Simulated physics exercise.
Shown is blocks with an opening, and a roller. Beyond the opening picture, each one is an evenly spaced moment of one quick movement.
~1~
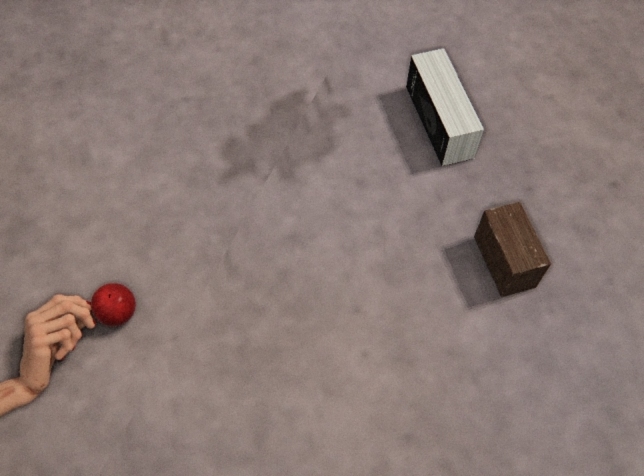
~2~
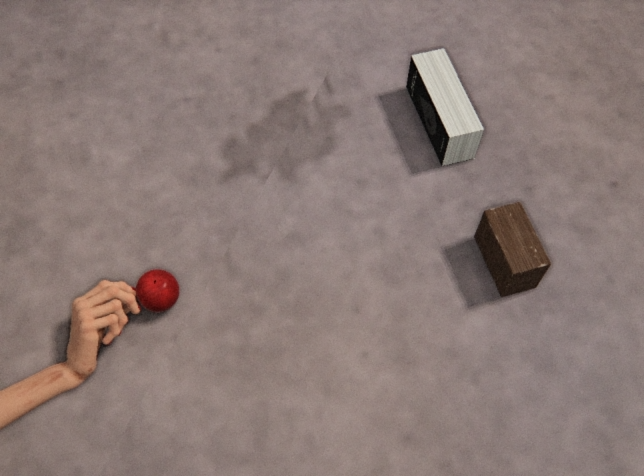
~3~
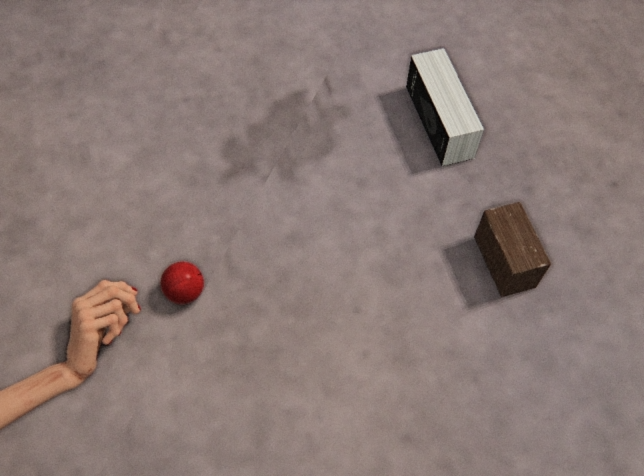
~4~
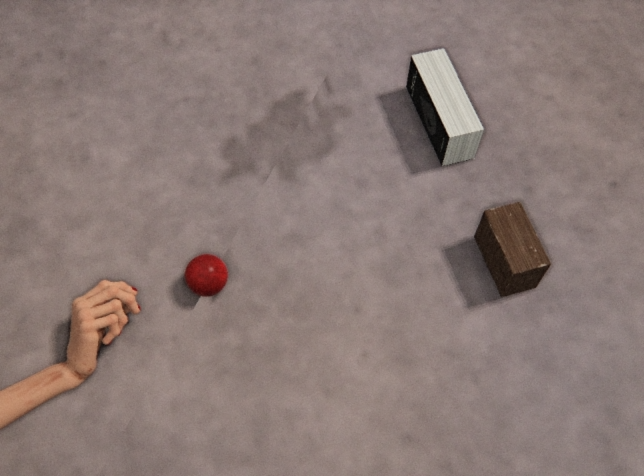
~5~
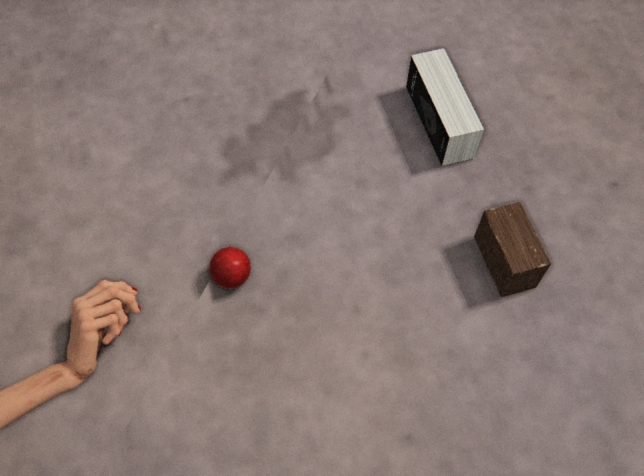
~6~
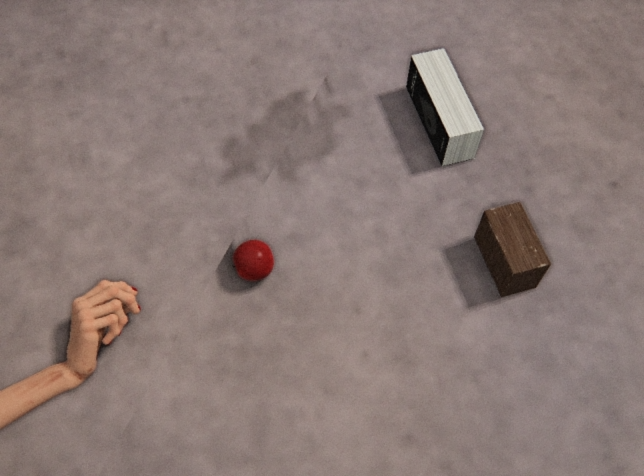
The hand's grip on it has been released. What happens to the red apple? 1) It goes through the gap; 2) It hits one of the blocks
The answer is 1.
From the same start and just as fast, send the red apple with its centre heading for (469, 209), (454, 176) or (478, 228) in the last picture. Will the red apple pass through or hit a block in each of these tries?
Try 1: Through; try 2: Through; try 3: Blocked.
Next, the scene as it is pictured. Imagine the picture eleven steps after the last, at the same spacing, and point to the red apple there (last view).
Roughly at pixel (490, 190).
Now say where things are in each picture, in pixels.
In the first frame, red apple (113, 305) under the hand; black book (443, 107).
In the second frame, red apple (158, 291); brown block (510, 250).
In the third frame, red apple (182, 283); black book (443, 107).
In the fourth frame, red apple (206, 275); brown block (510, 250).
In the fifth frame, red apple (230, 268); black book (443, 107).
In the sixth frame, red apple (253, 261); brown block (510, 250).
Then, 0.64 s after the last picture, red apple heading on near (581, 157).
By the end, the red apple gets between the blocks.
